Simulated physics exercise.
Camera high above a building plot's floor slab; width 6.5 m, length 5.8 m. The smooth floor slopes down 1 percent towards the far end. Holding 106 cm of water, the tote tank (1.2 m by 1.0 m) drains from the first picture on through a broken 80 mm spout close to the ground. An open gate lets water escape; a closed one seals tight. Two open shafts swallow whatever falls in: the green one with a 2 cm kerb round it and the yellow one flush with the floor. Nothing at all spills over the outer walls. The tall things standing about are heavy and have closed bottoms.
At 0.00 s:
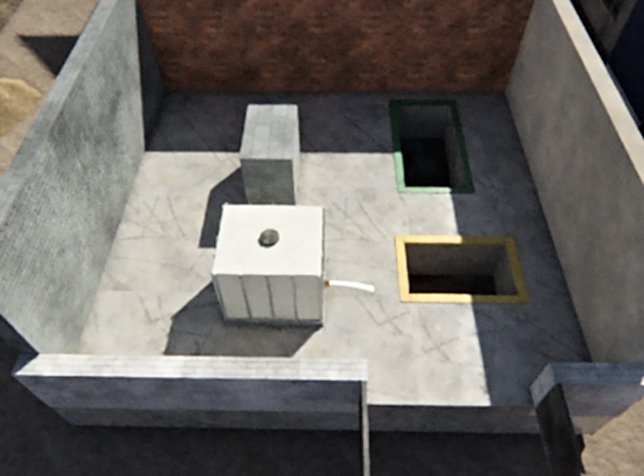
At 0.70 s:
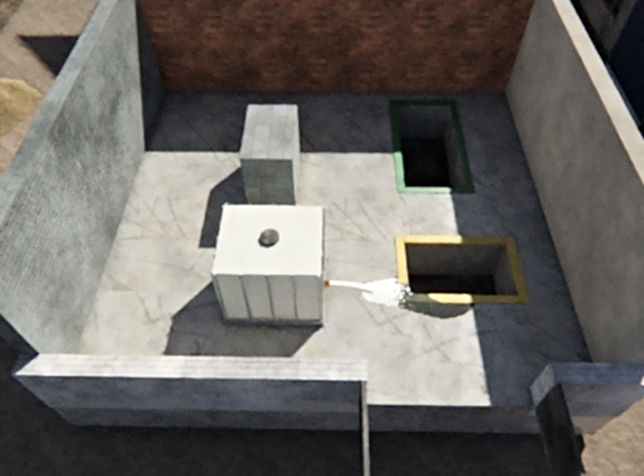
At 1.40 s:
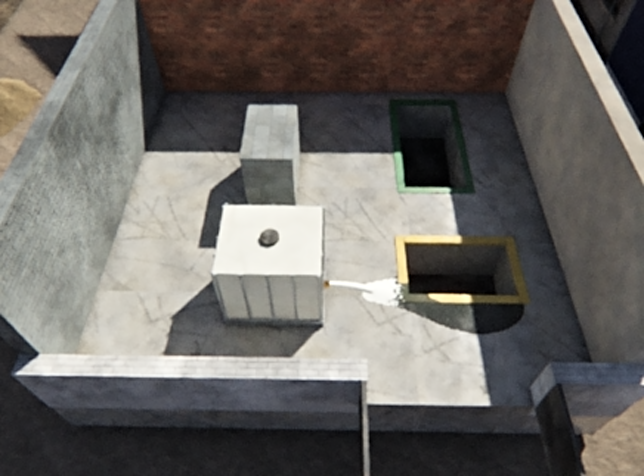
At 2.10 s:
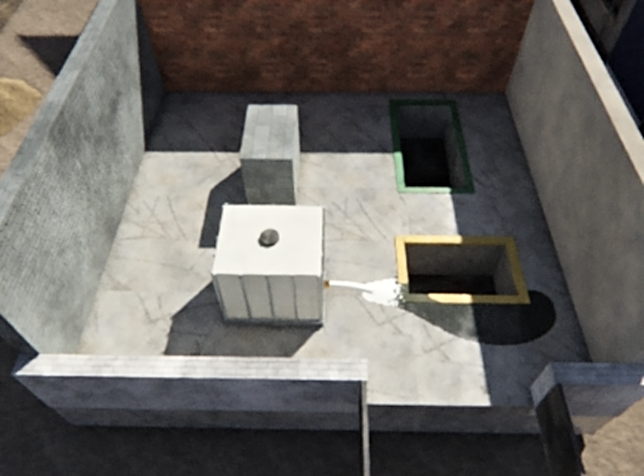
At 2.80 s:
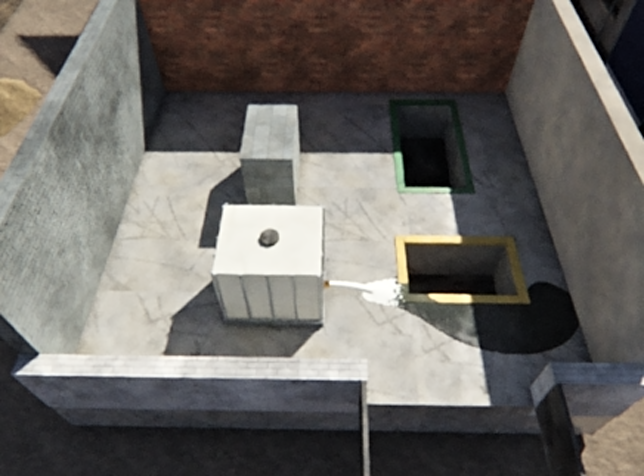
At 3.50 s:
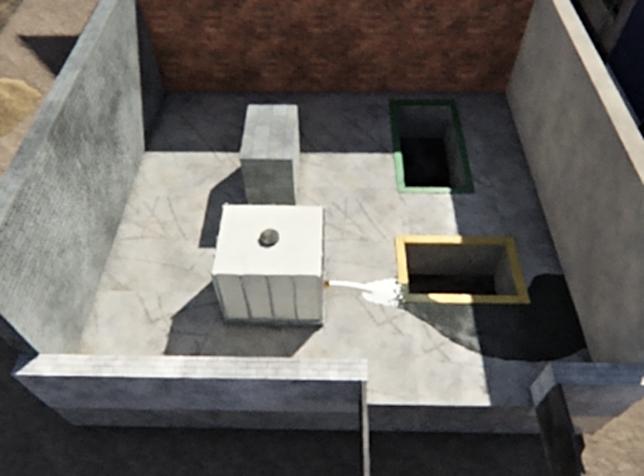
On a walled concrete floor, water jets from a white tank and spreads rightward past a yellow-edged opening.
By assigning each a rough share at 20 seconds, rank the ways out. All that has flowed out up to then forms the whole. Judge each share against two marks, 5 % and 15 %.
Against the marks, the gate gets less than 5 %; the green pit gets under 5 %; the yellow pit gets above 15 %.
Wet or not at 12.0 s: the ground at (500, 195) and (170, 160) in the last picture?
Order as asked - inundated / waterless.
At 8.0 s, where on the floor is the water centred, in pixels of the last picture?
The water's centre sits about at (515, 307).
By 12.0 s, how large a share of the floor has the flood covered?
15 %.
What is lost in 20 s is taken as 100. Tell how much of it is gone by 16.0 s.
I'd say some 80 per cent by then.
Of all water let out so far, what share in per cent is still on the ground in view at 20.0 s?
I'd put it at around 24 per cent.
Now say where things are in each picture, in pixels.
In the first frame, the jet has just started at (343, 285); the ground is still dry.
In the second frame, the jet leaves at (343, 285); the sheet reaches (470, 305), 2.0 m away, and wets 0.4 m2.
In the third frame, the jet leaves at (343, 285); the sheet reaches (521, 309), 2.7 m away, and wets 0.8 m2.
In the fourth frame, the jet leaves at (343, 285); the sheet reaches (551, 321), 3.1 m away, and wets 1.2 m2.
In the fifth frame, from the spout at (343, 285) the water has spread over 1.6 m2; its tip is at (577, 314), and it is 0.8 cm deep on average.
In the sixth frame, the jet leaves at (343, 285); the sheet reaches (586, 342), 3.5 m away, and wets 1.8 m2.
After 5.0 s water covers 5 % of the floor and is deepest (3 cm) near (385, 296); gone so far, the gate 0 %, the green pit 0 %, the yellow pit 19 %.
After 8.0 s water covers 10 % of the floor and is deepest (3 cm) near (385, 296); gone so far, the gate 0 %, the green pit 0 %, the yellow pit 30 %.
After 12.0 s water covers 15 % of the floor and is deepest (3 cm) near (385, 296); gone so far, the gate 0 %, the green pit 0 %, the yellow pit 46 %.
After 16.0 s water covers 20 % of the floor and is deepest (3 cm) near (372, 296); gone so far, the gate 0 %, the green pit 0 %, the yellow pit 61 %.
After 20.0 s water covers 25 % of the floor and is deepest (3 cm) near (372, 296); gone so far, the gate 1 %, the green pit 0 %, the yellow pit 75 %.
